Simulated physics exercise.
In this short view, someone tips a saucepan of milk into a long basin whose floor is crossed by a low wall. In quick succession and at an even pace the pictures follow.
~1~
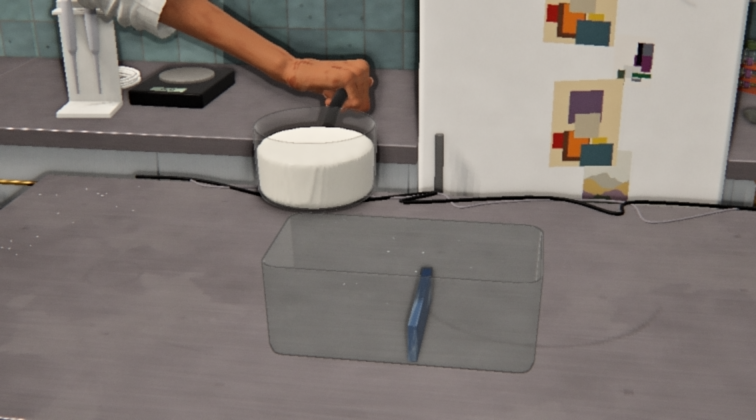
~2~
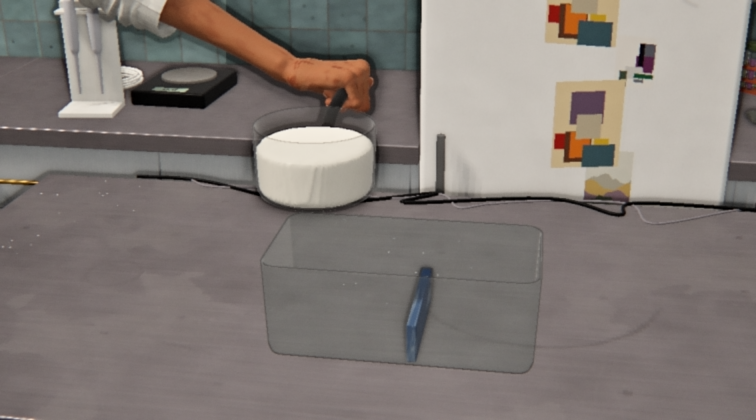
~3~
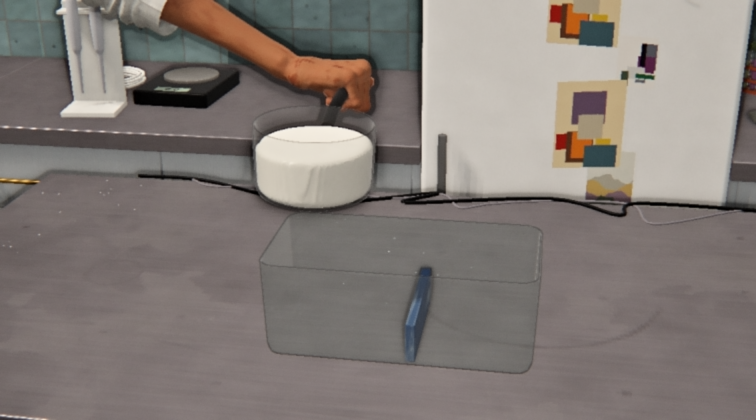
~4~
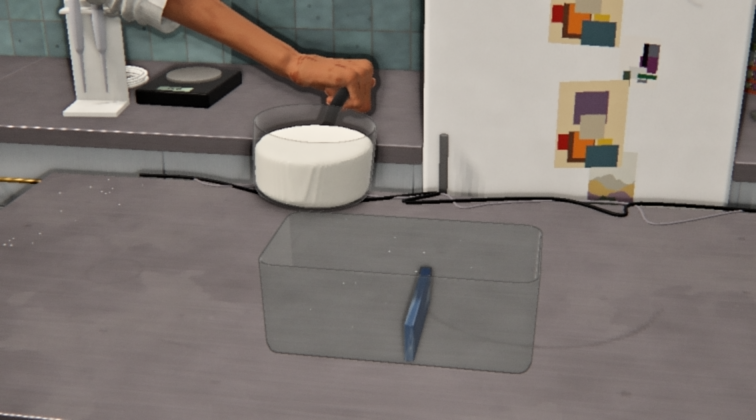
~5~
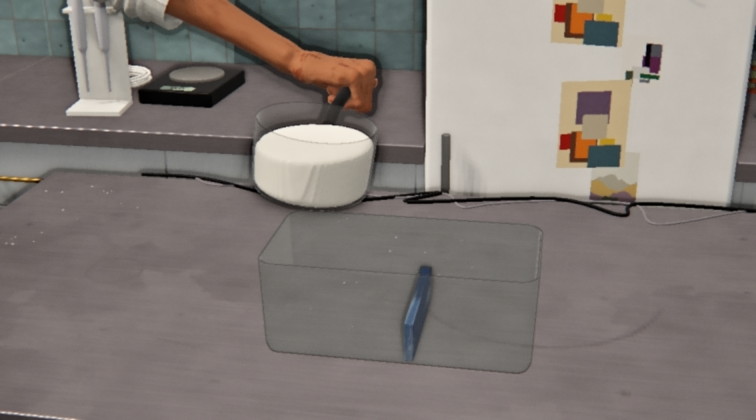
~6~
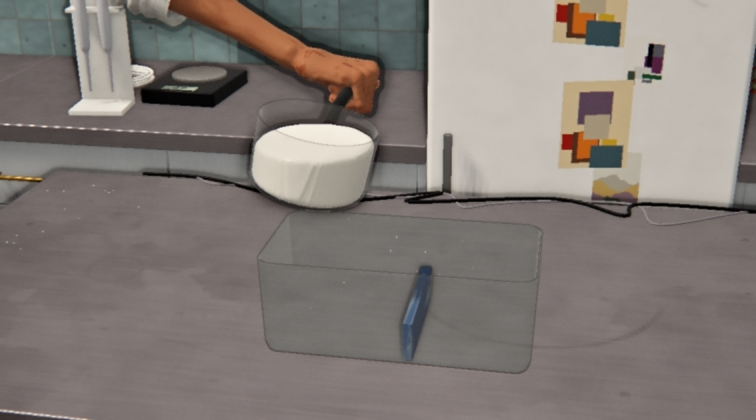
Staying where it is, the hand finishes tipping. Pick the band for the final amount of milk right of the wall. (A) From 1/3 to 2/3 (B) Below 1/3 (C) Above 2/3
From 1/3 to 2/3 (A).
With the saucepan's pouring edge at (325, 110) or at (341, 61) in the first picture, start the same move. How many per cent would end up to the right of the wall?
Try one: 0 %; try two: 35 %.
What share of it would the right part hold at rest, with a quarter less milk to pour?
About 35 in a hundred.
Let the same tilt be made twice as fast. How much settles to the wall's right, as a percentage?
Estimate: Around 35 %.
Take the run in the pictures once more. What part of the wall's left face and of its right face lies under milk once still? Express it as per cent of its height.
I'd put the left at about 30 and the right at about 40.
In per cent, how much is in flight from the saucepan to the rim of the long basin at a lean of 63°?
Estimated: 20 per cent or thereabouts.
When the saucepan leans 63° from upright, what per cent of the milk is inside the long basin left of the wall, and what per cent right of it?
Left 0 %, right 5 %.
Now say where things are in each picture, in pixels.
The first picture shows tilt 0°; pouring edge (375, 128); surface from (260, 141) to (373, 146); the long basin's rim runs from (276, 239) to (542, 255); the wall's top is at (420, 296).
The second picture shows tilt 1°; pouring edge (374, 129); surface from (260, 140) to (373, 146).
The third picture shows tilt 2°; pouring edge (374, 130); surface from (260, 140) to (373, 146).
The fourth picture shows tilt 4°; pouring edge (375, 132); surface from (259, 139) to (372, 145).
The fifth picture shows tilt 8°; pouring edge (376, 134); surface from (259, 138) to (373, 145).
The sixth picture shows tilt 12°; pouring edge (377, 138); surface from (260, 138) to (374, 145).
A moment on, the saucepan is tipped part way and 71 per cent is still to pour, 2 is left of the wall and 5 right of it.
Next, the saucepan is tipped on its side and 18 per cent is still to pour, 21 is left of the wall and 53 right of it.
Then the saucepan is tipped right over and 2 per cent is still to pour, 42 is left of the wall and 54 right of it.
Later the saucepan is tipped right over and 0 per cent is still to pour, 45 is left of the wall and 55 right of it.
Finally, 45 per cent lies left of the wall, 55 right of it and 0 outside.
